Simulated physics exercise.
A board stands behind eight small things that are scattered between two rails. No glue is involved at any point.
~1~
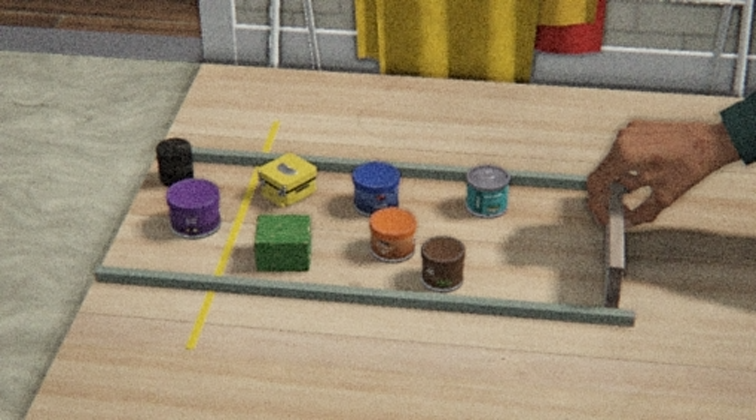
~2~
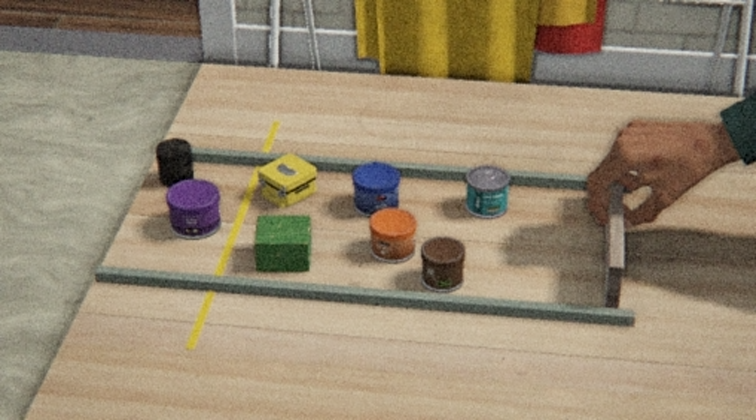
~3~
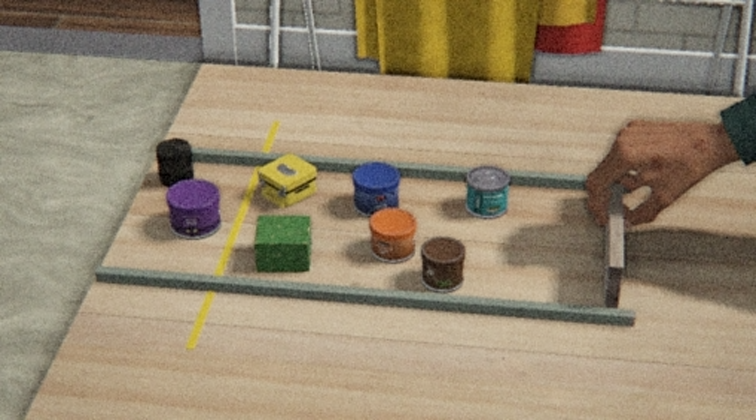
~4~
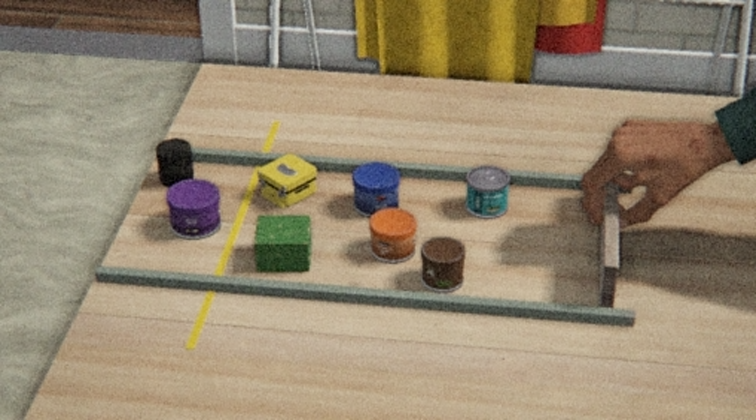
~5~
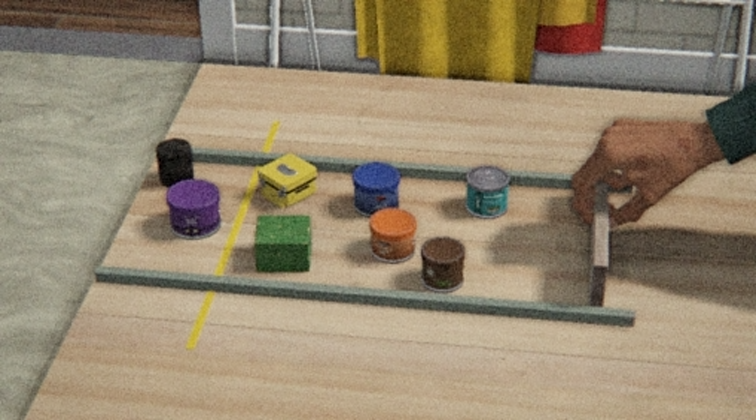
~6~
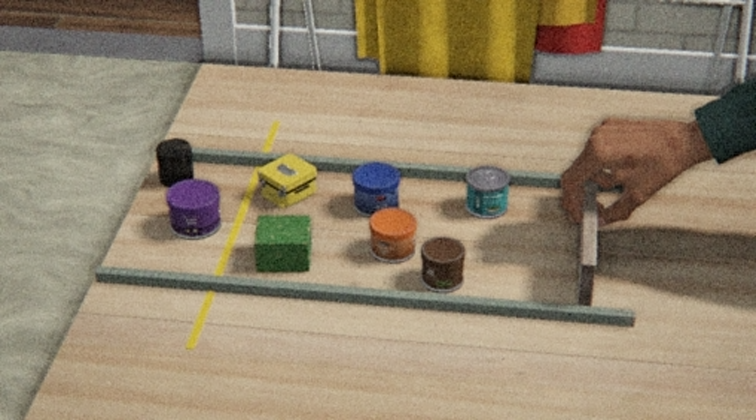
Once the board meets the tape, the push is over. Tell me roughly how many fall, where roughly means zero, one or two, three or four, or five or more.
Roughly, zero fall.
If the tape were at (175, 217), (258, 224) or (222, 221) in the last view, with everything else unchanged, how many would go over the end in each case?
Per try: 4; 0; 1.
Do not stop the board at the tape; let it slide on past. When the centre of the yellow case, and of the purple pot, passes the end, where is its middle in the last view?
When the yellow case crosses, the middle is near (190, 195); when the purple pot crosses, near (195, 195).
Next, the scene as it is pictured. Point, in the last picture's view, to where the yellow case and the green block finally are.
Roughly (194, 167); the other one roughly (156, 239).
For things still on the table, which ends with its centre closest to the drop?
The one is the black lid.
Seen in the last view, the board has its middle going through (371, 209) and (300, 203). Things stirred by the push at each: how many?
At the first spot 5, then 6.
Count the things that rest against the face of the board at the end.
Count recorded: 4.
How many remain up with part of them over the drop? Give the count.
That'd be 1.
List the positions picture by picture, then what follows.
The first frame shows black lid (175, 162); purple pot (194, 209); yellow case (288, 182); board (614, 227); tape (238, 222).
The second frame shows purple pot (194, 209); orange tin (393, 236).
The third frame shows yellow case (288, 182); board (614, 227).
The fourth frame shows black lid (175, 163); brown pot (443, 265).
The fifth frame shows purple pot (194, 209); green block (284, 244).
The sixth frame shows black lid (175, 163); purple pot (194, 209); yellow case (288, 182); board (589, 225); tape (238, 222).
Soon after, none off yet; black lid at rest near (175, 163); purple pot at rest near (194, 209); yellow case at rest near (288, 182).
At rest, the number that fall off is zero.
